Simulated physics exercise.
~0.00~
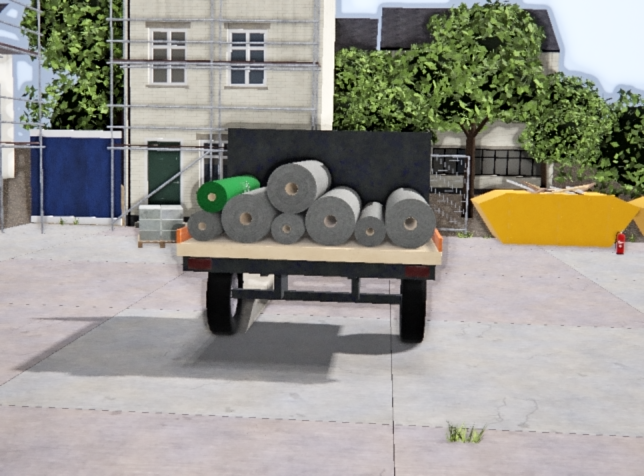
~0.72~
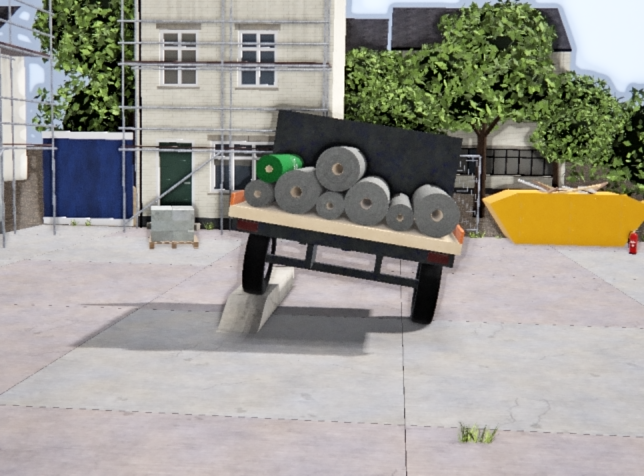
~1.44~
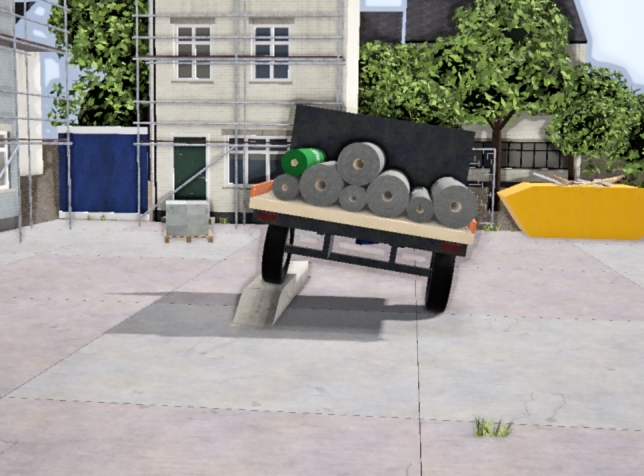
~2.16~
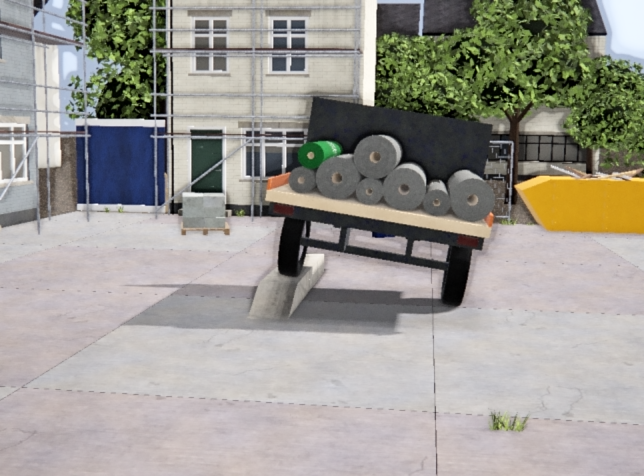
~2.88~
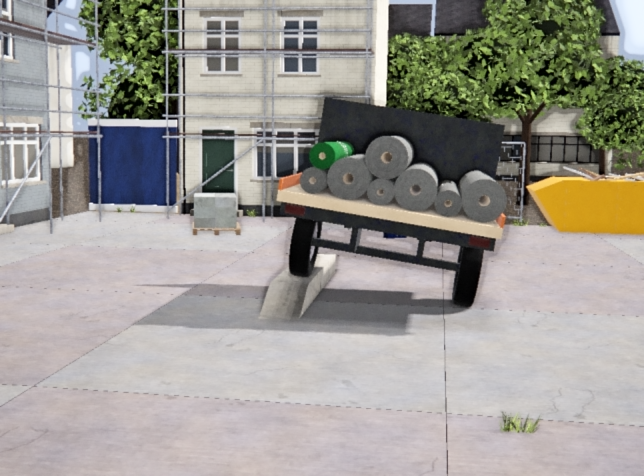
A flat trailer carrying a heap of grey rolls and one green roll stands in a paved yard, seen from behind, with a scaffolded house, trees and a yellow skip beyond. It moves away slowly until its left wheel climbs a raised pale slab, tipping the deck down to the right. The rolls stay piled against the dark front board, with the green one resting on others near the left edge. The trailer then holds its tilt on the slab while the view drifts left. At the end, the green roll is still up on the pile and nothing has fallen off.
